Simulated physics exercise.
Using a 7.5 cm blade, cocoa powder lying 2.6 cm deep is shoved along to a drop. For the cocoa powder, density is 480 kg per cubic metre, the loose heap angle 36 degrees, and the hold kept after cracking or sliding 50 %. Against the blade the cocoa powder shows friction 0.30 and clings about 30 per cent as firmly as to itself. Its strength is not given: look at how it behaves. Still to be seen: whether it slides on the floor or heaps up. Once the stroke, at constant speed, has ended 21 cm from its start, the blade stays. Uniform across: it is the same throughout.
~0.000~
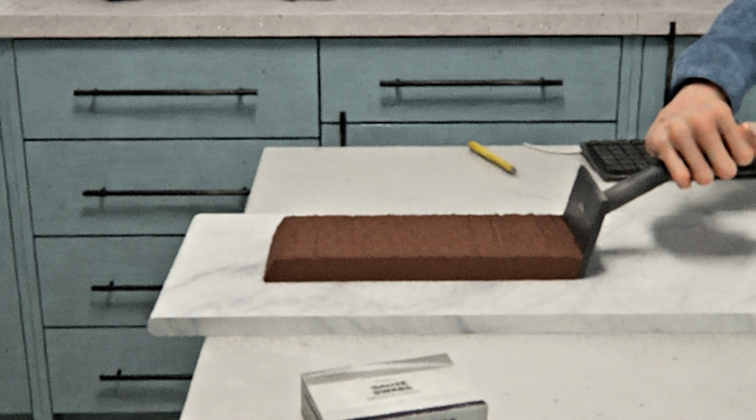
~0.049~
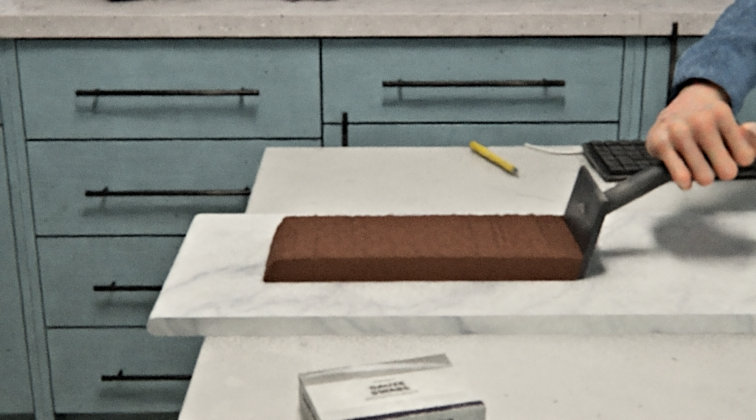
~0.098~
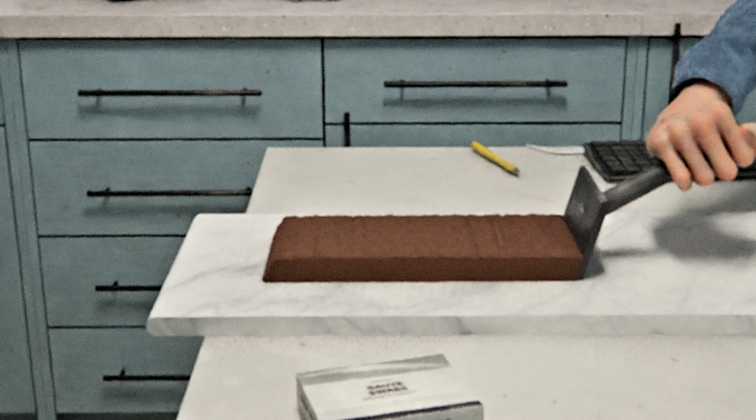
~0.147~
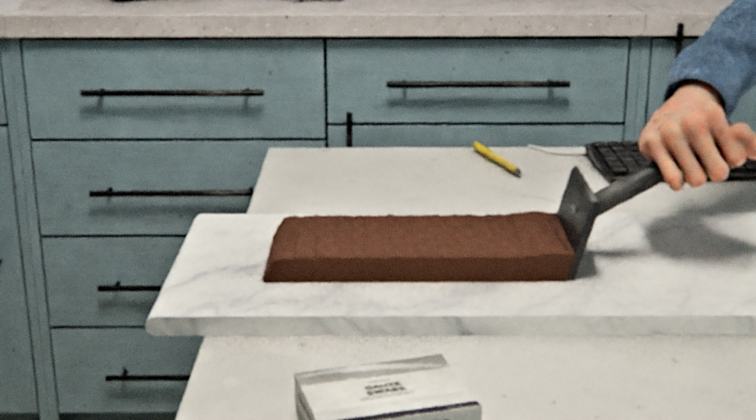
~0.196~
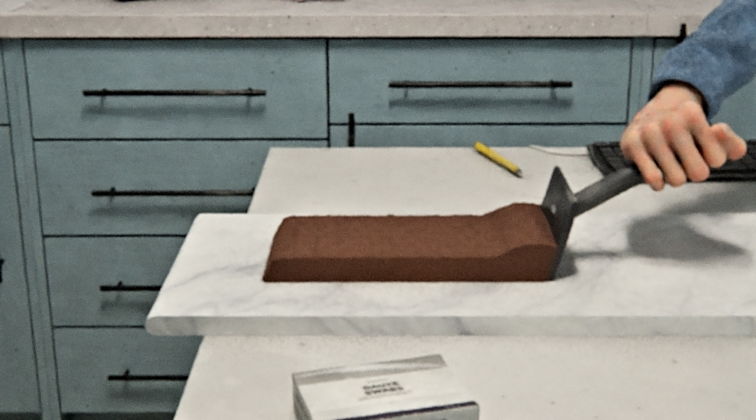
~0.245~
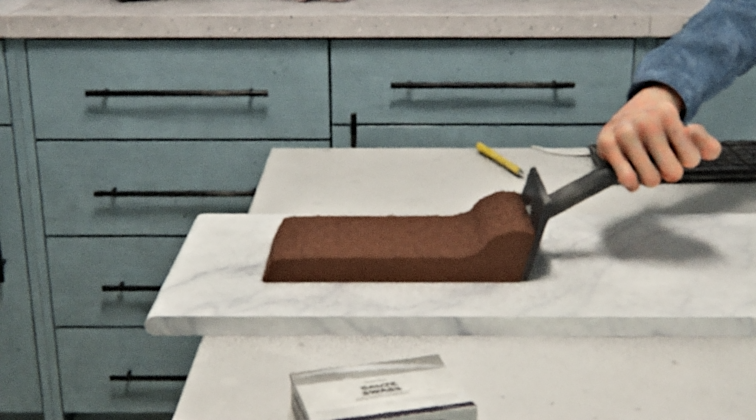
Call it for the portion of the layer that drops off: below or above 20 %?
Call: Below.
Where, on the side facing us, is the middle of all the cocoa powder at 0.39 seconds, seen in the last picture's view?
That point lands roughly at (380, 258).
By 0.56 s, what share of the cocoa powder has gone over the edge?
I'd say close to 0 in a hundred.
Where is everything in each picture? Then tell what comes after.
In the first picture, foot of the blade at (576, 281), not yet moved; leading edge of the cocoa powder at (264, 282), piled 2.4 cm high.
In the second picture, foot of the blade at (576, 281), not yet moved; leading edge of the cocoa powder at (264, 282), piled 2.4 cm high.
In the third picture, foot of the blade at (575, 282), not yet moved; leading edge of the cocoa powder at (264, 282), piled 2.4 cm high.
In the fourth picture, foot of the blade at (566, 282), moved 9 mm; leading edge of the cocoa powder at (264, 282), piled 2.8 cm high.
In the fifth picture, foot of the blade at (546, 282), moved 2.9 cm; leading edge of the cocoa powder at (264, 282), piled 3.8 cm high.
In the sixth picture, foot of the blade at (520, 283), moved 5.3 cm; leading edge of the cocoa powder at (263, 282), piled 5.1 cm high.
After 0.39 s, 0 % has gone over the edge.
After 0.56 s, 0 % has gone over the edge.
After 0.73 s, 0 % has gone over the edge.
After 0.90 s, 0 % has gone over the edge.
After 0.96 s, at the end, 0 % has gone over the edge.
